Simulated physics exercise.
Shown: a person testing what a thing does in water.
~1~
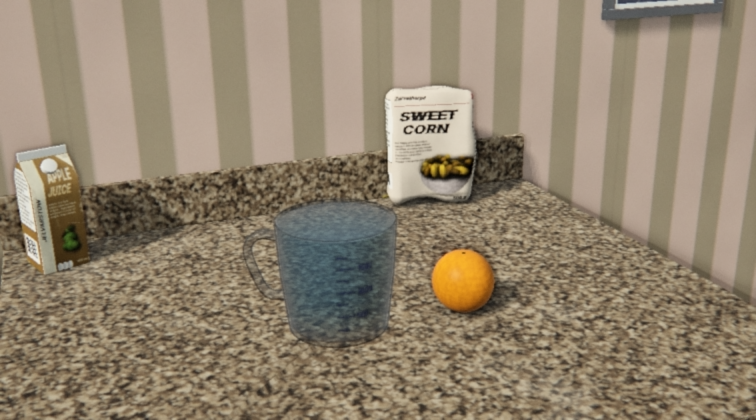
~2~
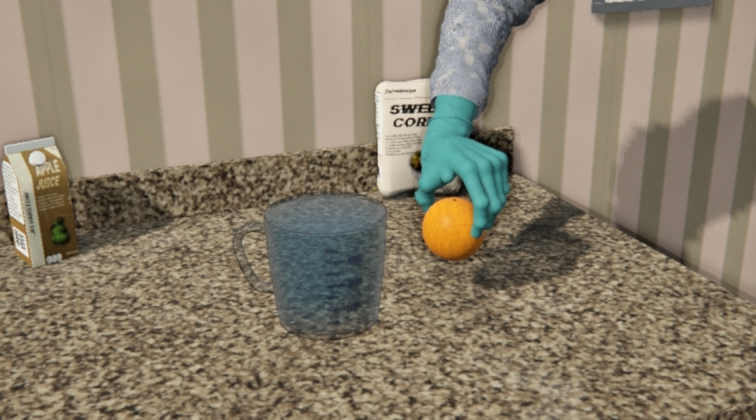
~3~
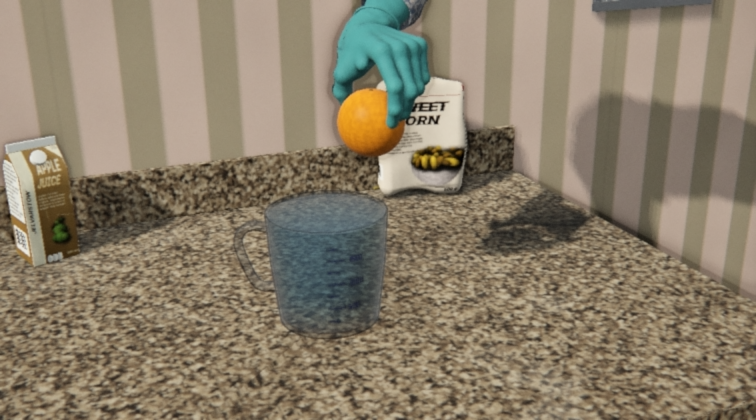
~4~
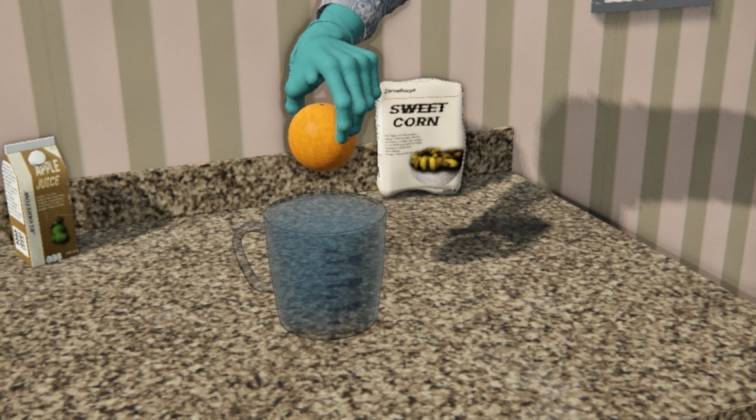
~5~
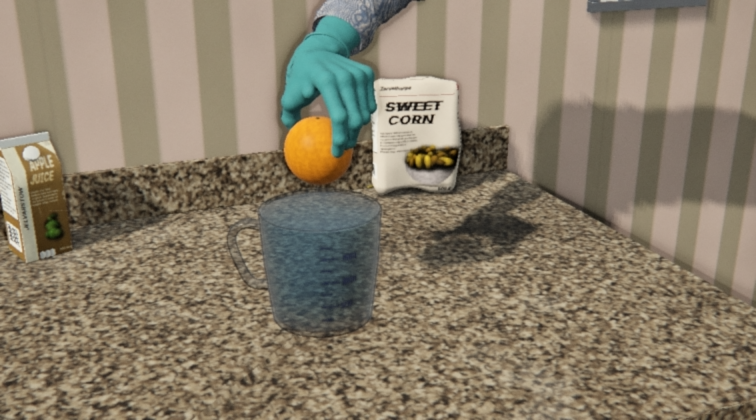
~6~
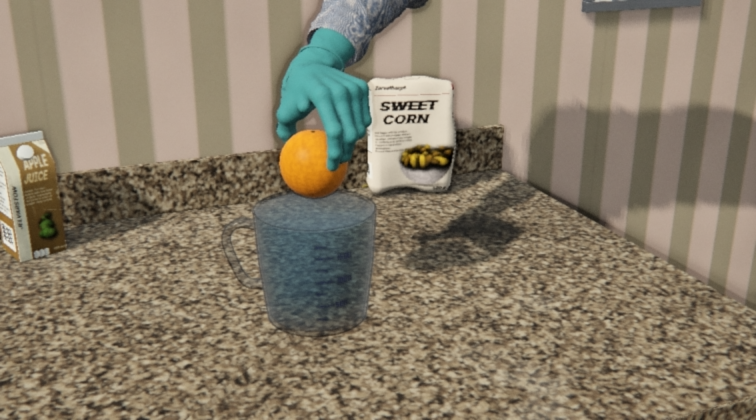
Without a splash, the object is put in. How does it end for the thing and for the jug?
The thing stays afloat, and the jug spills over.
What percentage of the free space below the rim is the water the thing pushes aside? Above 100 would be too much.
It comes to around 320 per cent.
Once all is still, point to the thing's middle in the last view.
Resting centre, last frame: About (315, 226).
Shortly, the orange enters the water; the jug is full to the brim; the top is wet.
Then, the orange comes up again; the jug is full to the brim; the top is wet.
At the finish, the orange bobs at the top; the jug is full to the brim; the top is wet.
